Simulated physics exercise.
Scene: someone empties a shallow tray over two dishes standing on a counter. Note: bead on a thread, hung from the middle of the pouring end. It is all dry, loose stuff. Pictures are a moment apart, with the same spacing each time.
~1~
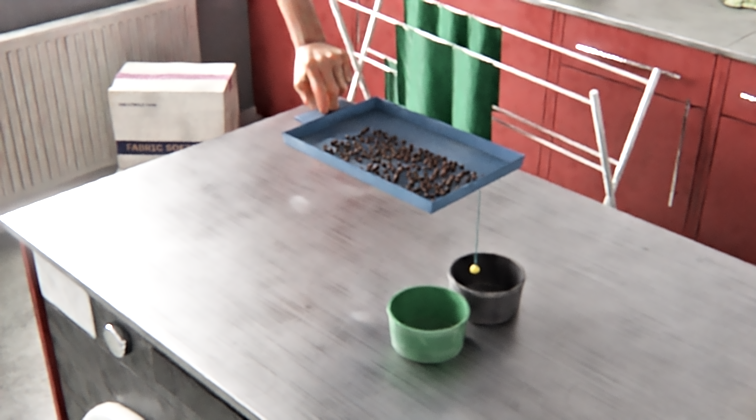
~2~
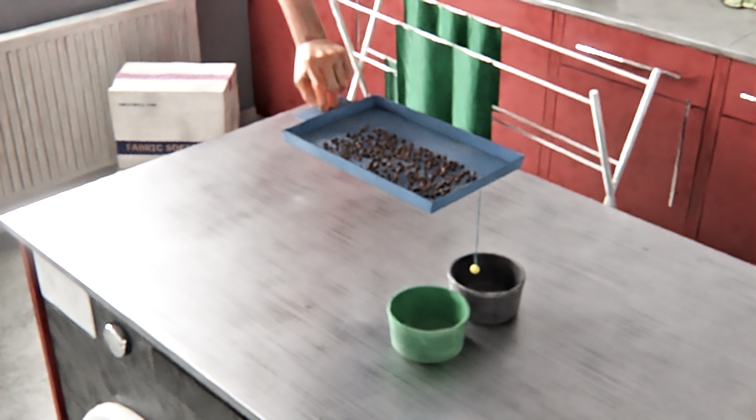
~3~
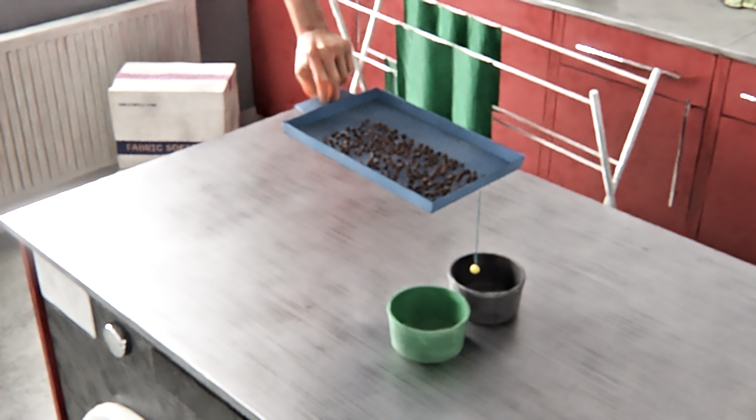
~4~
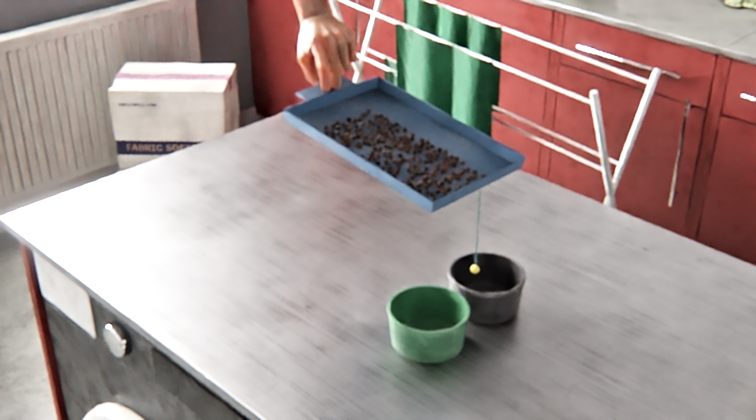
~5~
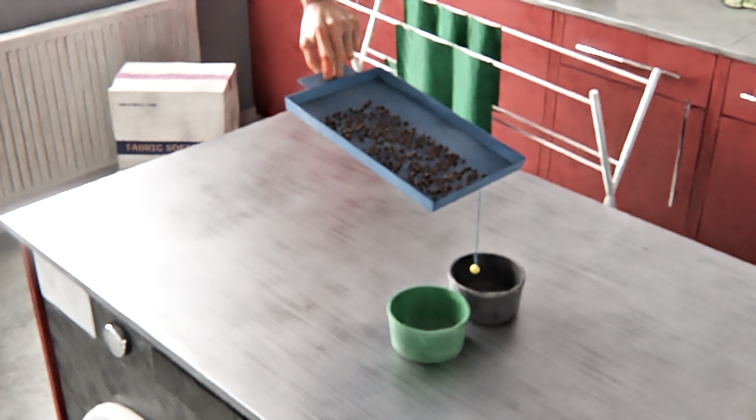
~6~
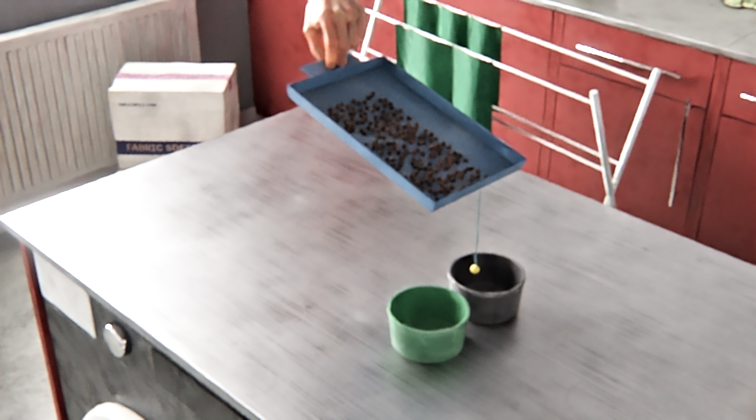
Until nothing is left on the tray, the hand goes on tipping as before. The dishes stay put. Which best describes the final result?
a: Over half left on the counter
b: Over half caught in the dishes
Over half left on the counter.
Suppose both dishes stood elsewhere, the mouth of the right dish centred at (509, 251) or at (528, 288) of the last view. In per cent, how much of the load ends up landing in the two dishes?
Trial 1 near 10 percent, trial 2 near 80 percent.
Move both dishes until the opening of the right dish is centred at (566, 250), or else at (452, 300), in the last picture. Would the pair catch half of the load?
So that's a greater portion the first time round, a lesser portion the second.
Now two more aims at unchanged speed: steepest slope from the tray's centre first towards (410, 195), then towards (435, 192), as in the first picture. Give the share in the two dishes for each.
First case about 100 percent; second case about 90 percent.
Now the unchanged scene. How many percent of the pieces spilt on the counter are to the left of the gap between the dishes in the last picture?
I reckon around 0 per cent.
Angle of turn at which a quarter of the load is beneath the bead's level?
About 110 degrees.
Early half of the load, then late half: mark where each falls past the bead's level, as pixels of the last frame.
The opening half passes (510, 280), the closing half (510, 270).
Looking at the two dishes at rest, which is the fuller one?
Noted: Right of the pair.
Shortly afterwards, tray tipped steeply; all but a few on the tray; only a few outside both; only a few in the air.
Next, tray tipped past a quarter turn; near two thirds on the tray; only a few in the right dish; only a few outside both; near a third in the air.
Some moments later, tray tipped past a quarter turn; near a quarter in the right dish; the bulk outside both.
In the end, tray tipped past a quarter turn; none at all in the left dish; near a quarter in the right dish; the bulk outside both.
